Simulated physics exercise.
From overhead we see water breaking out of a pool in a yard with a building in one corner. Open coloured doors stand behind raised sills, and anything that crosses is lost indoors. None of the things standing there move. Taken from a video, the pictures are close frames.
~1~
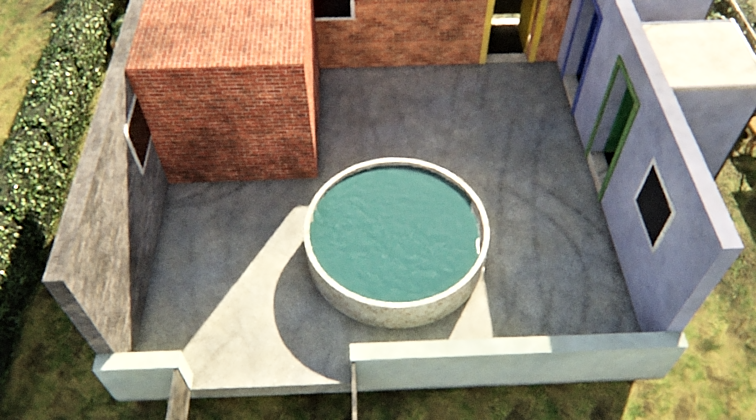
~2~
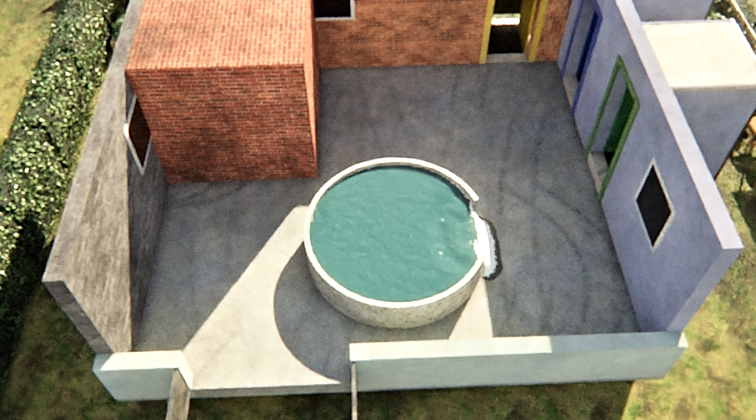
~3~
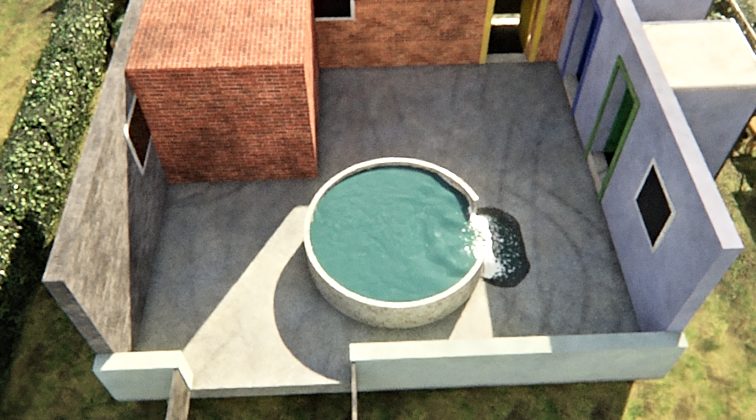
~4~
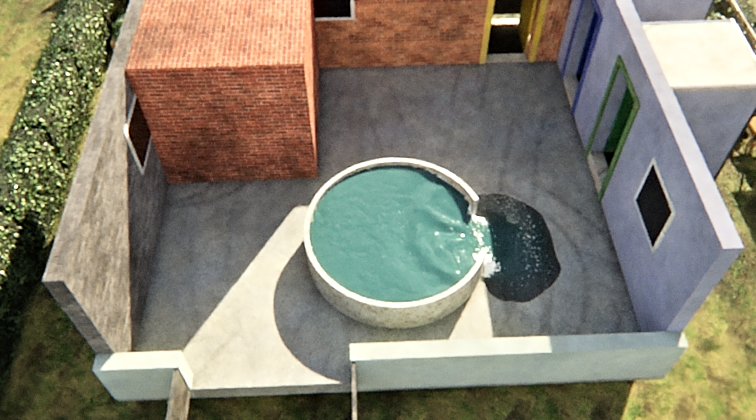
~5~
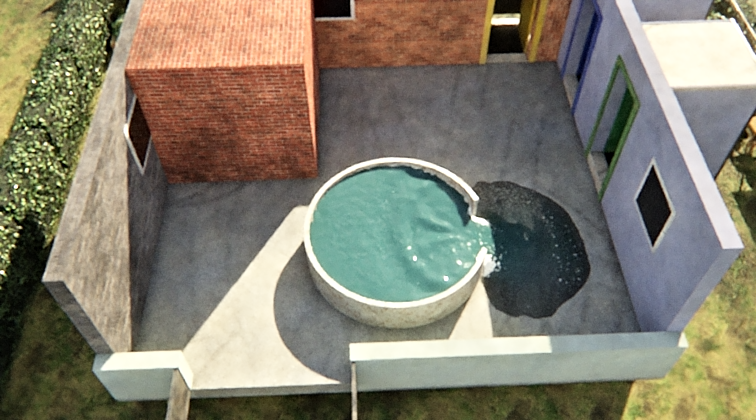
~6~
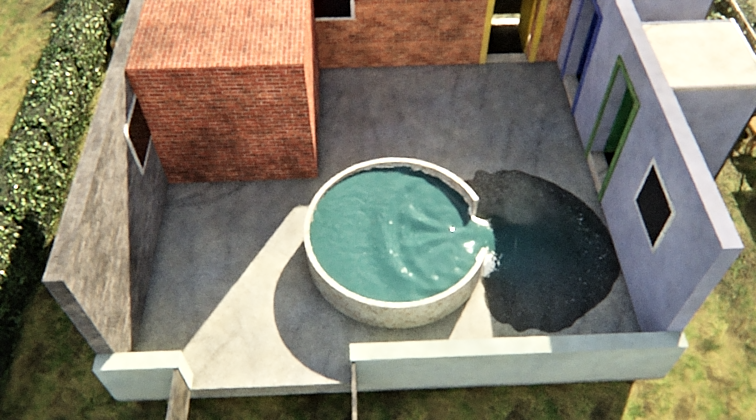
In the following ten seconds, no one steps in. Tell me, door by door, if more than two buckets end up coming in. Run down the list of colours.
My prediction: Most likely the green door will not exceed two buckets, most likely the blue door will not exceed two buckets, most likely the yellow door will exceed two buckets.
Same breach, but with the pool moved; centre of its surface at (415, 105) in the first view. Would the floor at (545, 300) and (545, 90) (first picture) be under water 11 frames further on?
Taking both places in turn, they end up unaffected and inundated.
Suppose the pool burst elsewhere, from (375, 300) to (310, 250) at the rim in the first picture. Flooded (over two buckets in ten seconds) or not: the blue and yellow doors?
As it turns out, the blue door comes in lower; as for the yellow door, it comes in lower.
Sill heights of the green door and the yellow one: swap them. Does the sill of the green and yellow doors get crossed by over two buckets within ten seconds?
Okay, so green gets too much, and yellow doesn't reach it.
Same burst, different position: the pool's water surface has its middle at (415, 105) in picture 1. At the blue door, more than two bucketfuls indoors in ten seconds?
The way I see it, blue tops the mark.
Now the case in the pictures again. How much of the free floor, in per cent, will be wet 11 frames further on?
That works out at 25 %.
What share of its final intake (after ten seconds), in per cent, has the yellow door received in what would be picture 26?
Near 5 in a hundred.
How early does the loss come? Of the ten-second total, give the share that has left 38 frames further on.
45 per cent.
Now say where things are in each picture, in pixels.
In the first frame, still water in the pool at (396, 229).
In the second frame, water pours out at (481, 239) and has run to (493, 274).
In the third frame, water pours out at (480, 241) and has run to (525, 266).
In the fourth frame, the front is at (553, 271), out from the gap at (480, 241).
In the fifth frame, water pours out at (480, 241) and has run to (582, 270).
In the sixth frame, the front is at (612, 269), out from the gap at (480, 240).
A moment on, water covers 20 % of the floor; the green door wet at the sill, nothing in, the blue door not reached, the yellow door not reached.
Next, water covers 25 % of the floor; the green door wet at the sill, nothing in, the blue door wet at the sill, nothing in, the yellow door not reached.
Then, water covers 40 % of the floor; the green door under two buckets in, the blue door wet at the sill, nothing in, the yellow door under two buckets in.
Later, water covers 65 % of the floor; the green door under two buckets in, the blue door wet at the sill, nothing in, the yellow door far over two buckets in.
In the end, water covers 90 % of the floor; the green door under two buckets in, the blue door wet at the sill, nothing in, the yellow door far over two buckets in.
